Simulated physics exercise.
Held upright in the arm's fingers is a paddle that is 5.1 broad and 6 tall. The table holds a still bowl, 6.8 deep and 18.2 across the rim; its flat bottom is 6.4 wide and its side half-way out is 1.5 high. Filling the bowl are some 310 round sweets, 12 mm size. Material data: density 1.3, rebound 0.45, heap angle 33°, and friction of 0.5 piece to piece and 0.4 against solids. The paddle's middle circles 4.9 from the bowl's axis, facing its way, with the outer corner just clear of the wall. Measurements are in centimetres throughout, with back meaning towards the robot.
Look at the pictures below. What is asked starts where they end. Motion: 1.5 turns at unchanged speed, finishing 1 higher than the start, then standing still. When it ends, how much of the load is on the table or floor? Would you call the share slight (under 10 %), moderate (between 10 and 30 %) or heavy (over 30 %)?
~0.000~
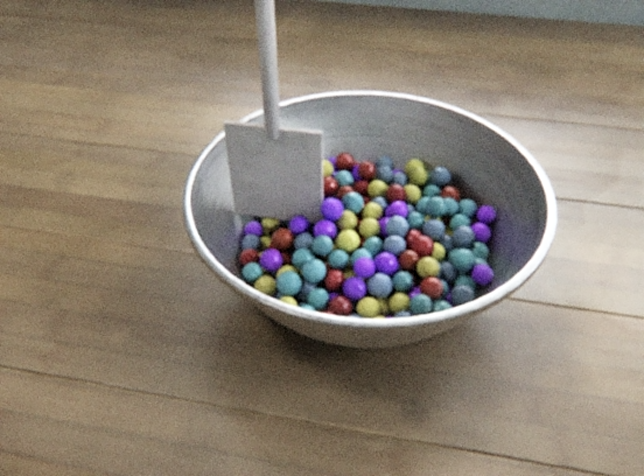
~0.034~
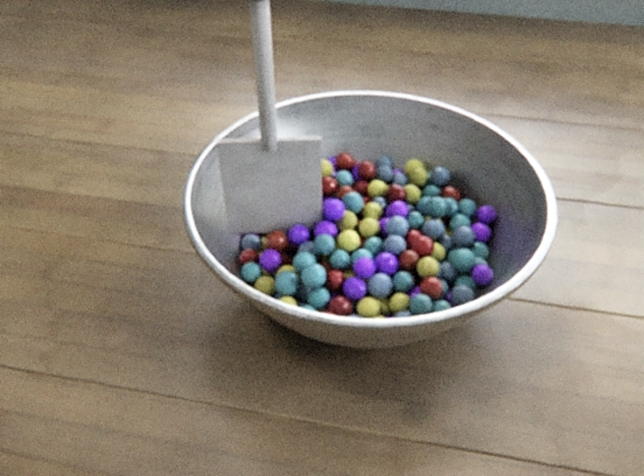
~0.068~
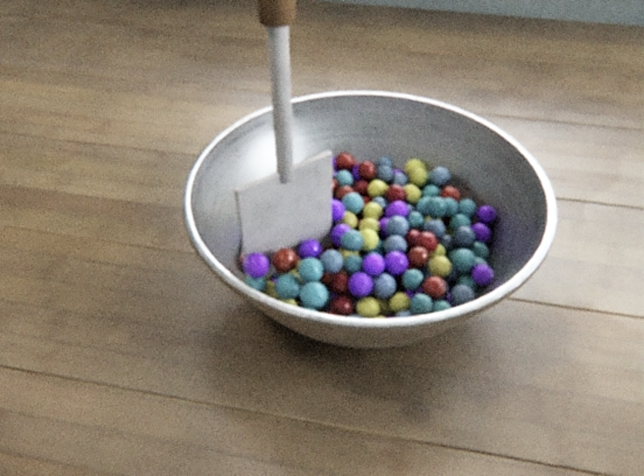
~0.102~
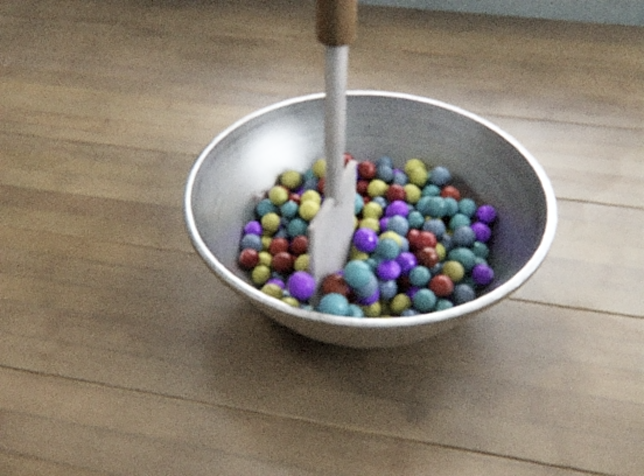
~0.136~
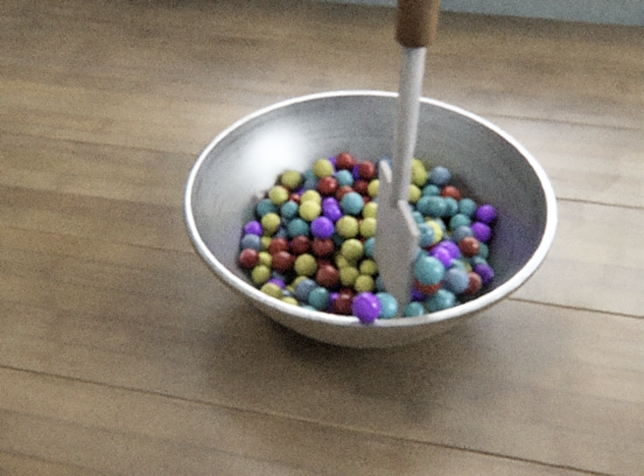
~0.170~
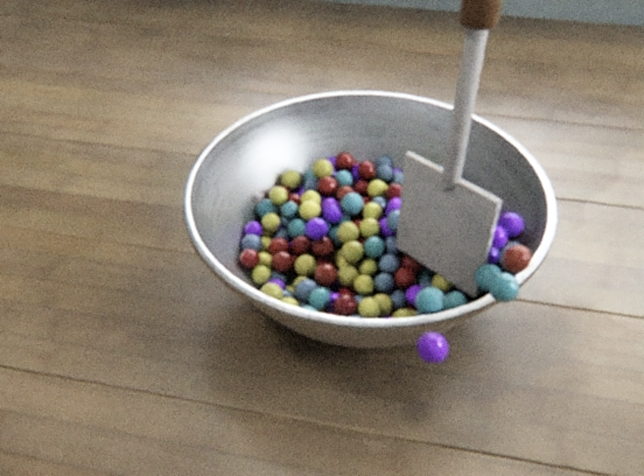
I would call it moderate.
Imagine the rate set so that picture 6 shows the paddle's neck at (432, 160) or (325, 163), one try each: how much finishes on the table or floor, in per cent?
Well, about 10 percent the first time and about 5 percent the second.
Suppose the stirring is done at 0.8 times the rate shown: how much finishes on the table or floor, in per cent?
15 %.
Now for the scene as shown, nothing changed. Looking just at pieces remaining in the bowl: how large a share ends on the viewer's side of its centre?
I'd put it at roughly 50 per cent.
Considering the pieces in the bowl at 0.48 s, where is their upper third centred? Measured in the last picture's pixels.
It is centred roughly at (361, 268).
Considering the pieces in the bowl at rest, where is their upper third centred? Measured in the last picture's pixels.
Centre, approx.: (371, 244).
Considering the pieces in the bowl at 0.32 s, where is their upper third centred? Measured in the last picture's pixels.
Roughly at (323, 193).
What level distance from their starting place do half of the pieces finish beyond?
Somewhere around 1 centimetres.
After 0.32 s, 296° round, highest piece 11 above the table; 284 in the bowl, 3 on the table or floor, 22 in flight or on the tool.
After 0.48 s, 86° round, highest piece 9 above the table; 260 in the bowl, 29 on the table or floor, 20 in flight or on the tool.
After 0.76 s, 180° round, highest piece 6 above the table; 255 in the bowl, 54 on the table or floor.
After 1.46 s, 180° round, highest piece 6 above the table; 255 in the bowl, 54 on the table or floor.
In the end, 255 in the bowl, 54 on the table or floor. That is 17 % on the table or floor.
